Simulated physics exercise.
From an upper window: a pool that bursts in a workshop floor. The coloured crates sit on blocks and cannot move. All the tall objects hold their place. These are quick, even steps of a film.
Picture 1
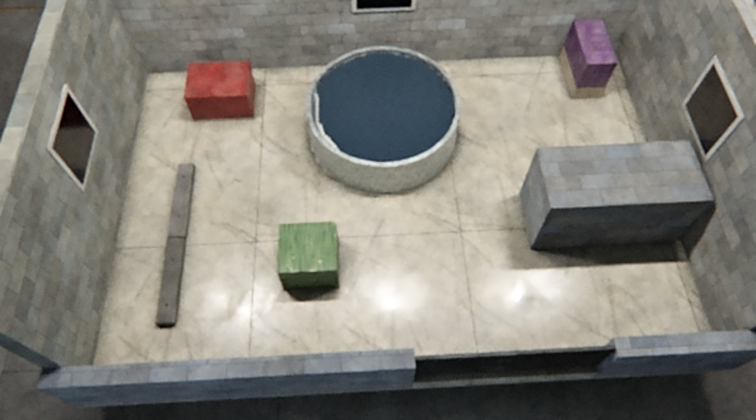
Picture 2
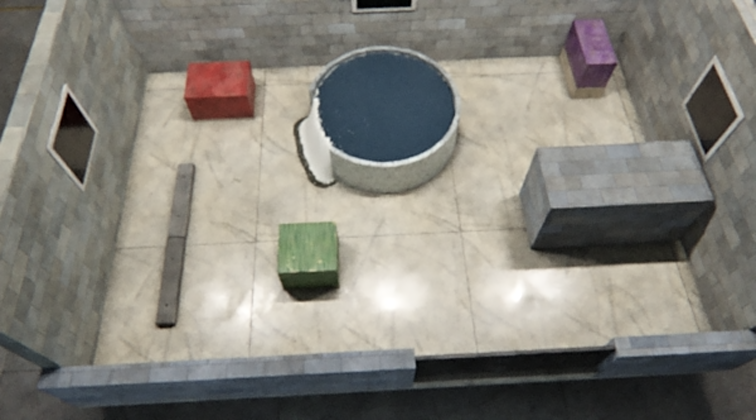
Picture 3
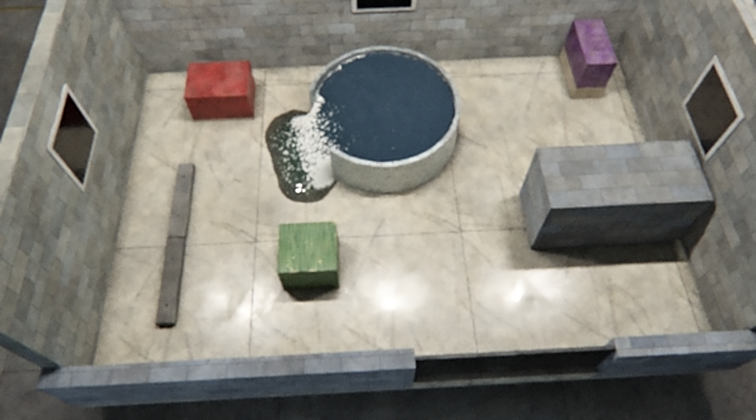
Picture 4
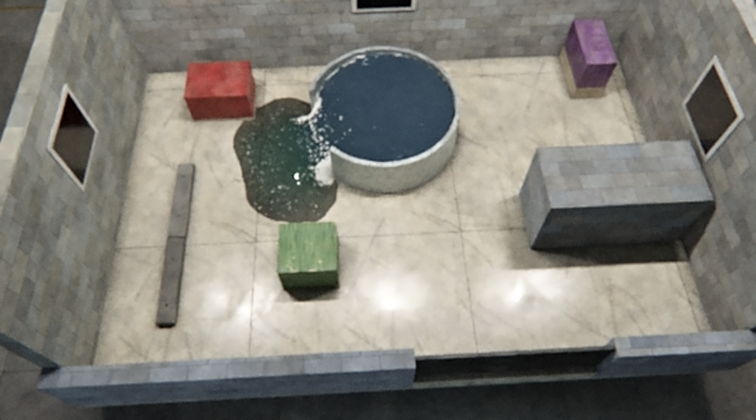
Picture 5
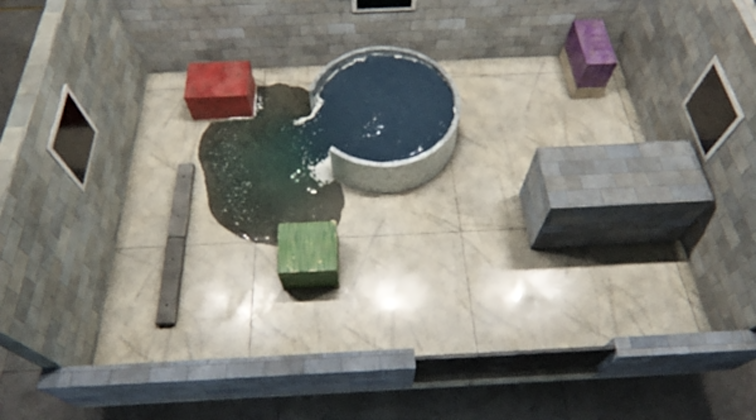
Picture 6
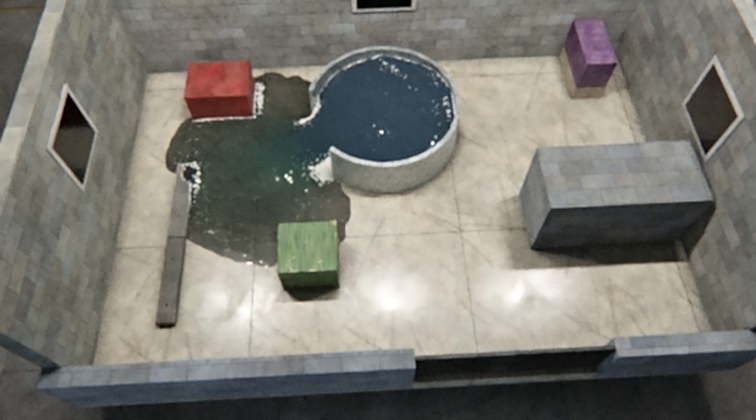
Water bursting from the left side of a round tank, spreading across a pale floor to the red and green blocks.
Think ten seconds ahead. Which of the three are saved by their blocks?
One by one: The purple crate keeps dry; the red crate is soaked; the green crate is soaked.
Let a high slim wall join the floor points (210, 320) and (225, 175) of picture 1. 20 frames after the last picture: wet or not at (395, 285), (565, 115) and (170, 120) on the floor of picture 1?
One after the other: Covered, free of water, flooded.
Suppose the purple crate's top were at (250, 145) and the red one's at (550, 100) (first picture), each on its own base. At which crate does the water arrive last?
It is the red crate.
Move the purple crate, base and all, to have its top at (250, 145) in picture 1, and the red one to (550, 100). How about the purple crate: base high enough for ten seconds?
One by one: Purple crate takes water.
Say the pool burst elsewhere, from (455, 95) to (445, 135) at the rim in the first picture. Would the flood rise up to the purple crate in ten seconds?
Then: The purple crate is wetted.
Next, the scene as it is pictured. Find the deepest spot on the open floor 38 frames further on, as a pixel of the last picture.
Around (125, 201).
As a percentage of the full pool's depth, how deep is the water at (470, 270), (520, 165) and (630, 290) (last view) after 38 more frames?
In that order: 4, 0 and 4 per cent.
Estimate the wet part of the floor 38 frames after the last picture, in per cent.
Close to 75 %.
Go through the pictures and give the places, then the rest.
The round tank at (383, 106) is whole and still, in the first picture.
The front is at (331, 182), out from the gap at (316, 141), in the second picture.
Water pours out at (316, 143) and has run to (295, 197), in the third picture.
Water pours out at (317, 143) and has run to (263, 208), in the fourth picture.
The front is at (219, 214), out from the gap at (317, 143), in the fifth picture.
Water pours out at (317, 143) and has run to (189, 230), in the sixth picture.
A moment on, water covers 30 % of the floor; the purple crate not reached, the red crate water round its plinth, the green crate water round its plinth.
Next, water covers 40 % of the floor; the purple crate not reached, the red crate water round its plinth, the green crate water round its plinth.
Then, water covers 45 % of the floor; the purple crate not reached, the red crate water round its plinth, the green crate water round its plinth.
Later, water covers 75 % of the floor; the purple crate water round its plinth, the red crate water round its plinth, the green crate water round its plinth.
In the end, water covers 100 % of the floor; the purple crate stayed above the water, the red crate was topped, the green crate was topped.
